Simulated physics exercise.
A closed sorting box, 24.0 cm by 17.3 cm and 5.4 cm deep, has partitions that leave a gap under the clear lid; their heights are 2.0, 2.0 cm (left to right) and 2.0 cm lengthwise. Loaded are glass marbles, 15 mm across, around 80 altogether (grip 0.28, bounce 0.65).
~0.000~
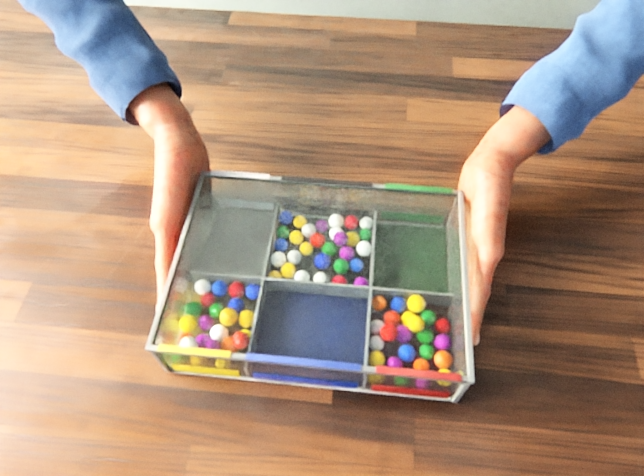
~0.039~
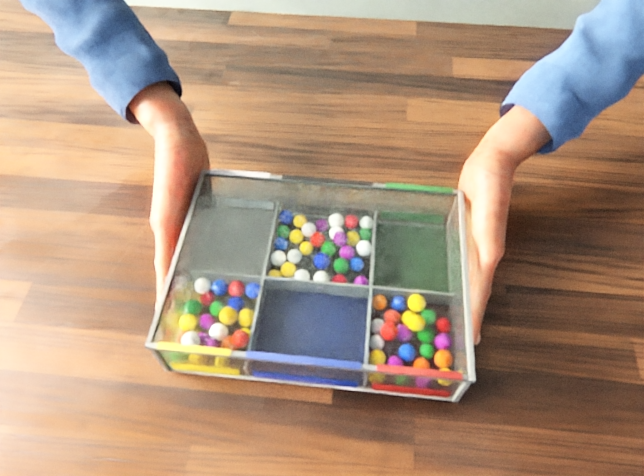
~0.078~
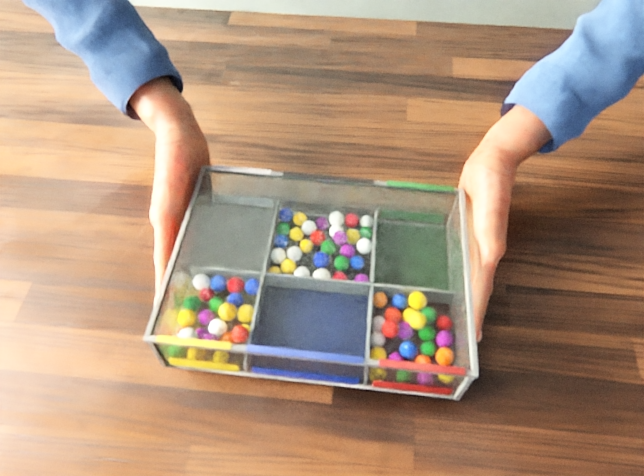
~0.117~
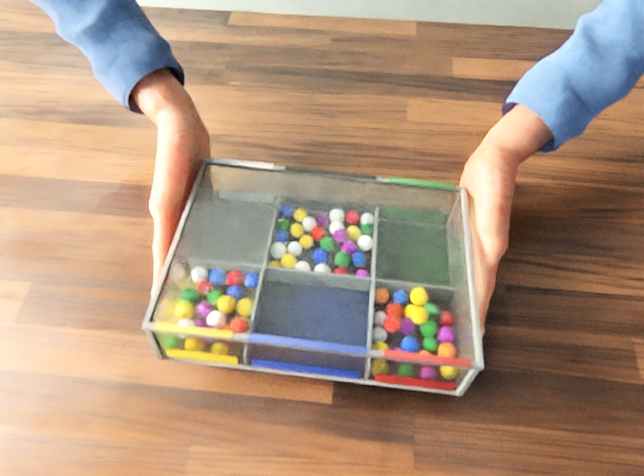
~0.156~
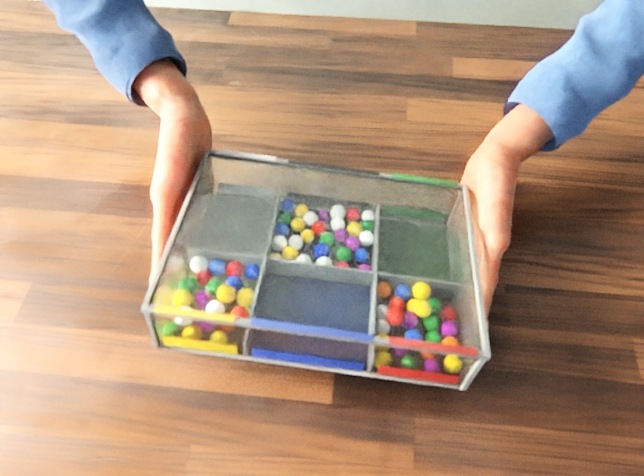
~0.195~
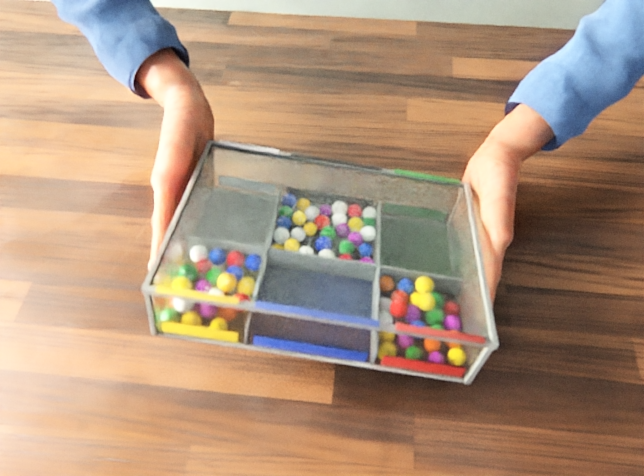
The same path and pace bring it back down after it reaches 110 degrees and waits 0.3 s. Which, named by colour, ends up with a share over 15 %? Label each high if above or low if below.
Red: Low; blue: Low; green: High; yellow: Low; white: Low; black: High.
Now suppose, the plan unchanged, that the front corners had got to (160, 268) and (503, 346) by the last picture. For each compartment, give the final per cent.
Final shares: Red 10%, blue 0%, green 75%, yellow 0%, white 0%, black 15%.
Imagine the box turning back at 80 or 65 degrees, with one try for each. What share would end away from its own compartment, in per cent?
Around 40 and 10 in a hundred, respectively.
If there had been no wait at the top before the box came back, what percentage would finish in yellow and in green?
Then, in per cent: Yellow 0; green 60.
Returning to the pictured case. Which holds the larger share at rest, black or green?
Result: Green has more.
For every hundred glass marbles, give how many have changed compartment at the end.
80 %.
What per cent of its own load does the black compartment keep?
Some 50 percent.
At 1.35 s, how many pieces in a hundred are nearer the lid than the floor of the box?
Roughly 70 per cent.
After 1.35 s, tilt 110 degrees; red 5 %, green 50 %, white 5 %, black 40 %.
After 2.11 s, tilt 58 degrees; green 60 %, black 40 %.
After 2.90 s, tilt 0 degrees; green 60 %, black 40 %.
By 3.8 s all is still; red 0 %, blue 0 %, green 60 %, yellow 0 %, white 0 %, black 40 %.
